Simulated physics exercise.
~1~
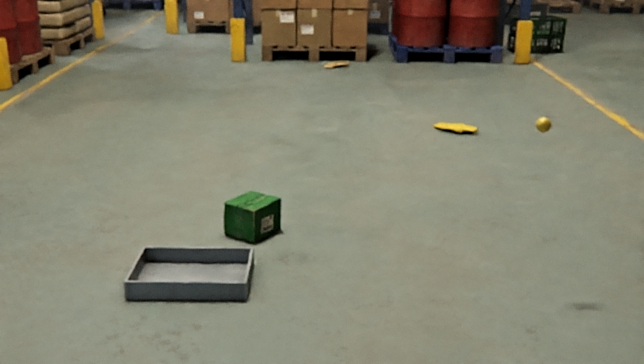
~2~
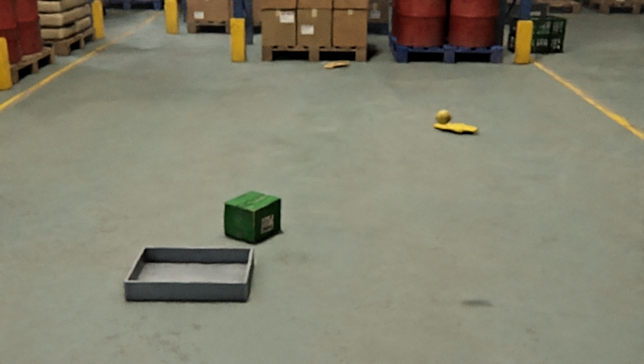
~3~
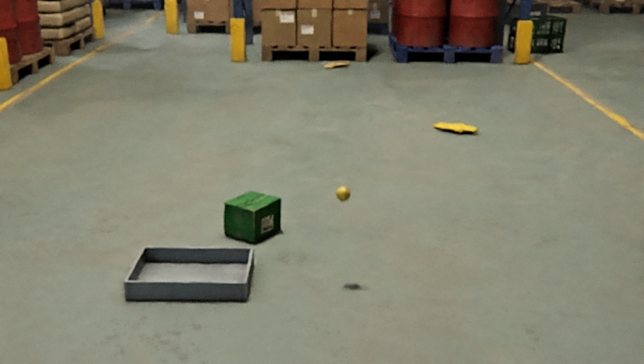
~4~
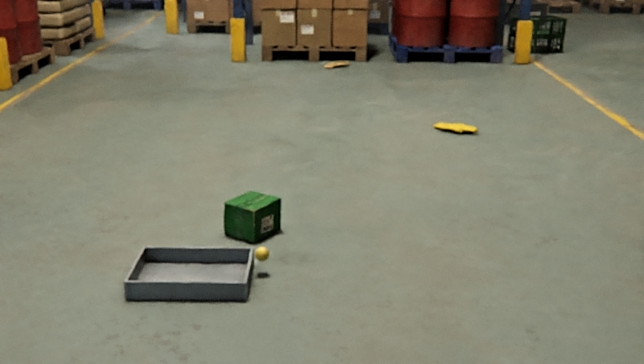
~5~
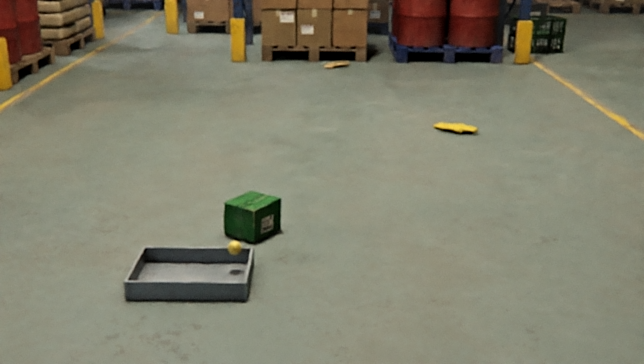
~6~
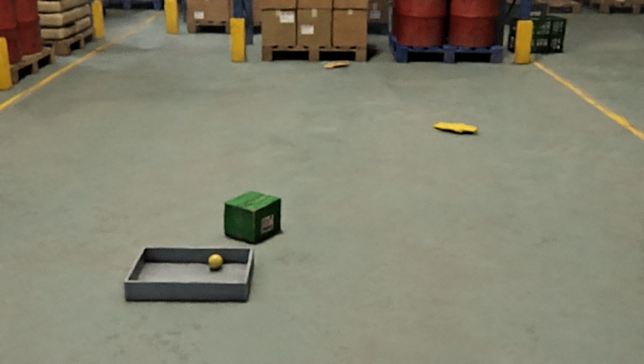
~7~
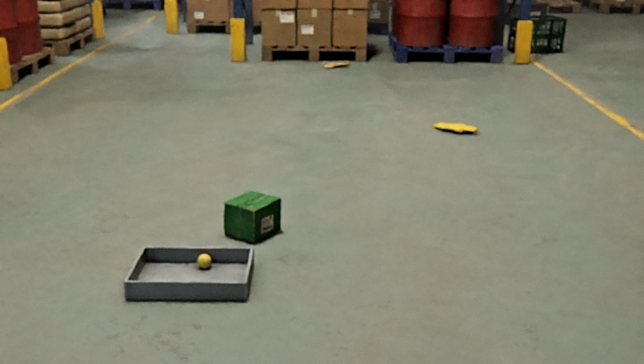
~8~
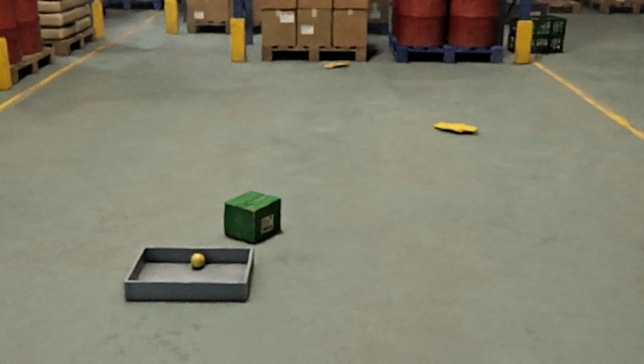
The clip opens on a warehouse floor with a shallow, open grey box, a green parcel beside it, and a small yellow lemon in the air at the right. The lemon travels left, passing above a flat yellow object lying on the floor, then drops toward the box. It comes down low just outside the box's right side, near the parcel, then carries on left over the rim. It settles down inside the box and moves a little farther left, slowing as it goes. At the end the lemon sits in the box, and the green parcel has stayed in place.
